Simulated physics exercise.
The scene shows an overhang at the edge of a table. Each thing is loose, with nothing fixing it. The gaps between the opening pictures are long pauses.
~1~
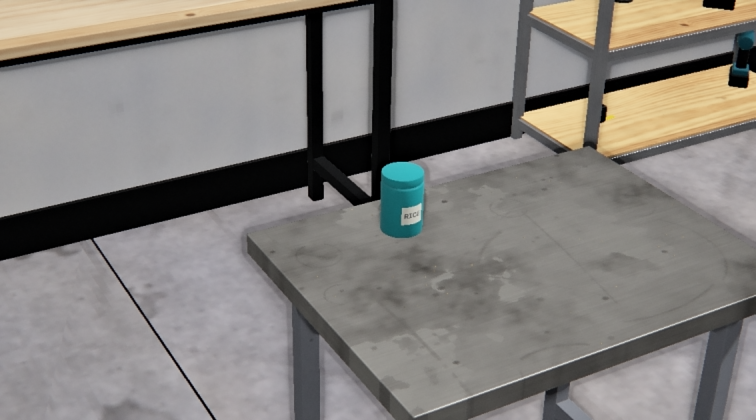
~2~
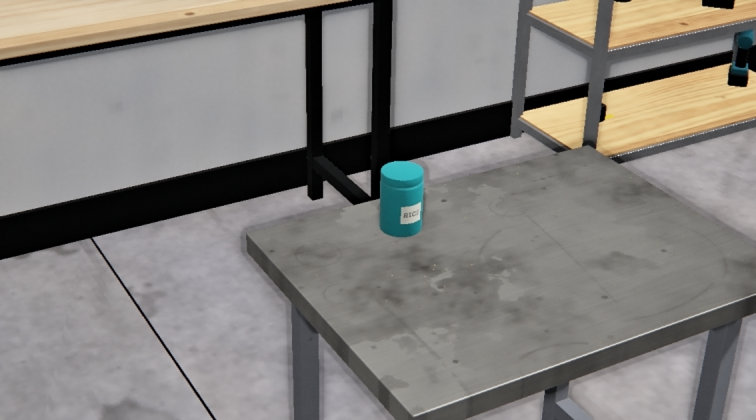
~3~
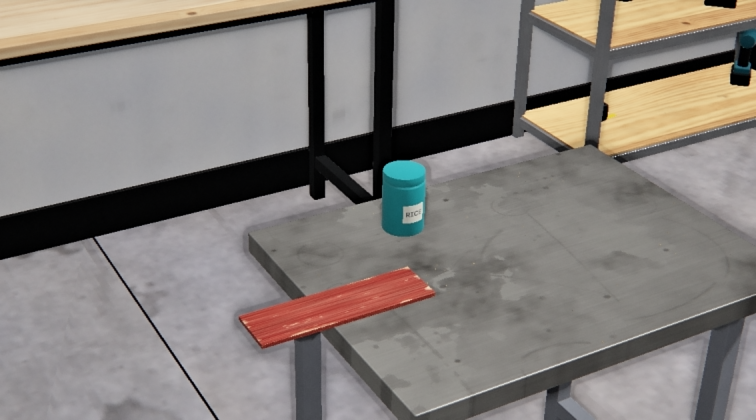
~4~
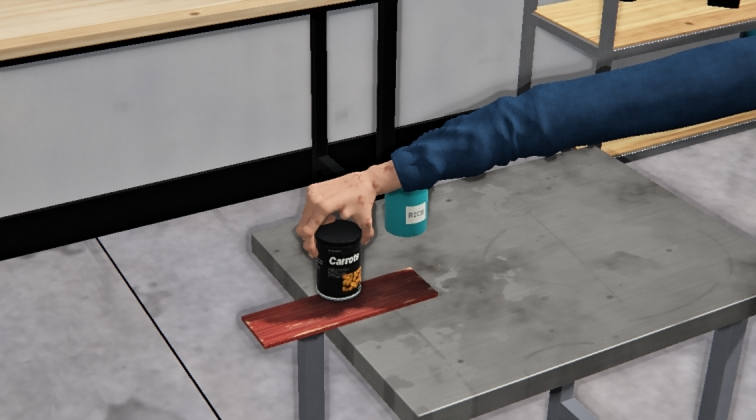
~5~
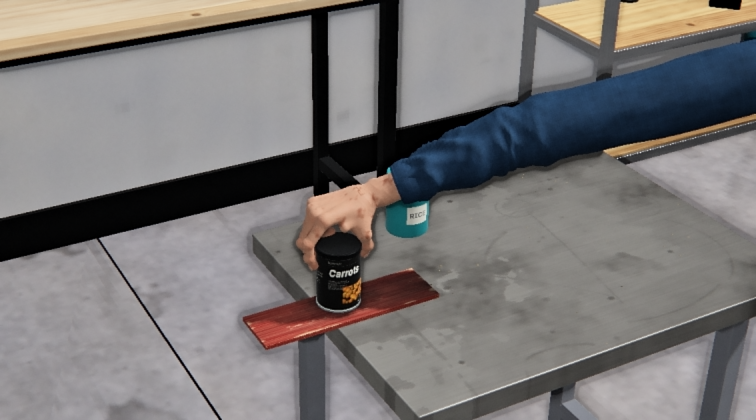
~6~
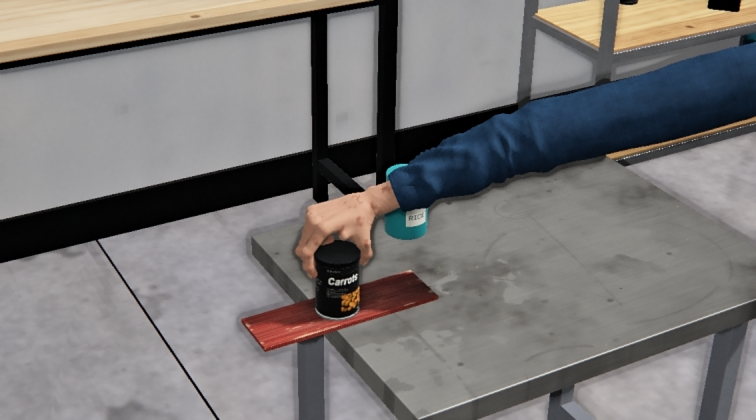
A hand in a blue sleeve lowering a black tin onto a red board overhanging a table edge, beside a turquoise jar.
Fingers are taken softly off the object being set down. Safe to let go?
It stays anchored.
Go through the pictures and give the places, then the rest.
In the first frame, the last thing is not in view yet; turquoise jar (402, 200).
In the second frame, the last thing is not in view yet; turquoise jar (401, 199).
In the third frame, the last thing is not in view yet; turquoise jar (404, 198).
In the fourth frame, coming down; black tin (339, 260); turquoise jar (406, 199).
In the fifth frame, coming down; black tin (338, 272).
In the sixth frame, set down, still held; black tin (337, 280).
Then, 0.20 s later than the last frame, all is still.
Then, 0.50 s later than the last frame, black tin resting near (337, 280).
When it is over, all 3 as before. End places, in pixels of the last picture, black tin near (337, 280). The board holds.
